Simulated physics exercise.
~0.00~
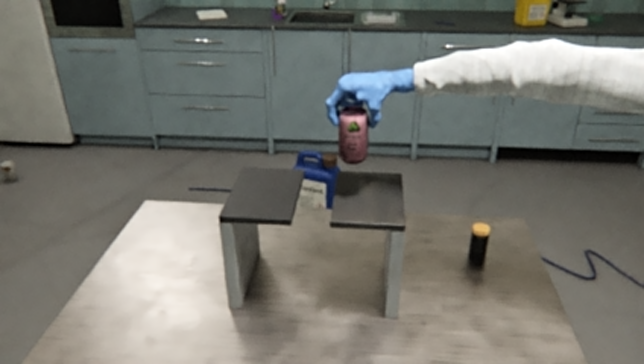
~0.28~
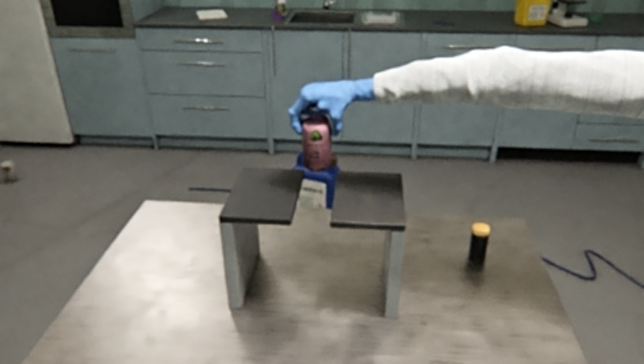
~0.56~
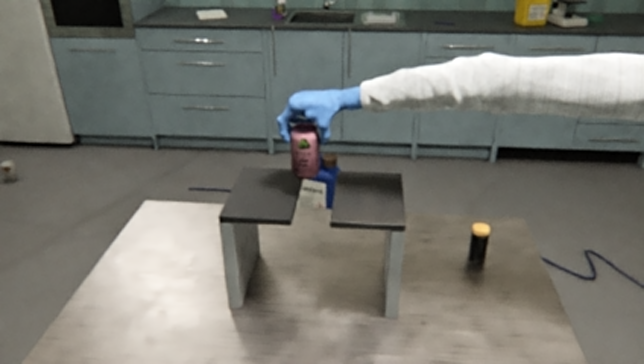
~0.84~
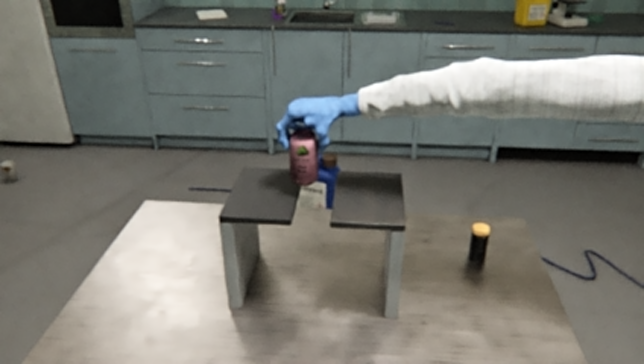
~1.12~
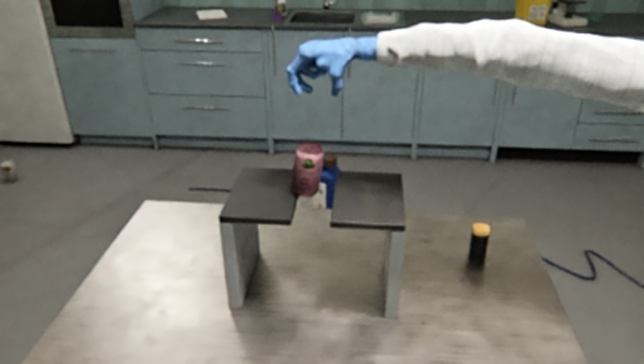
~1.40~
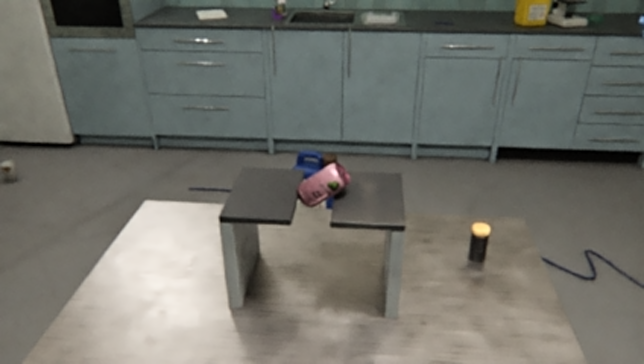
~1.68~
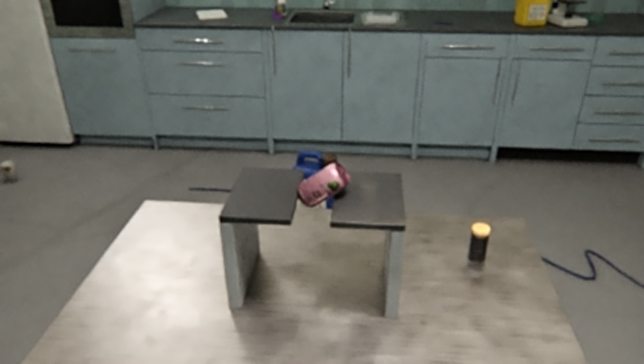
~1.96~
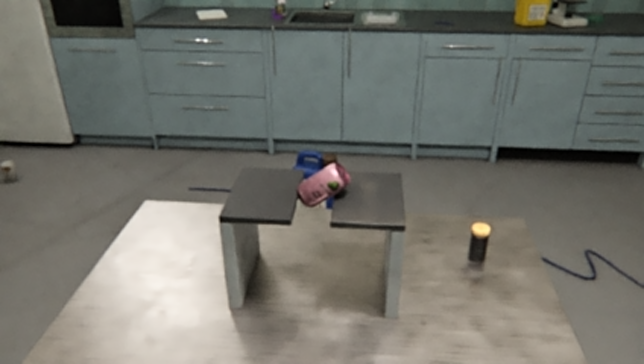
In a kitchen, a gloved hand releases a pink can that tips and lodges in a gap.
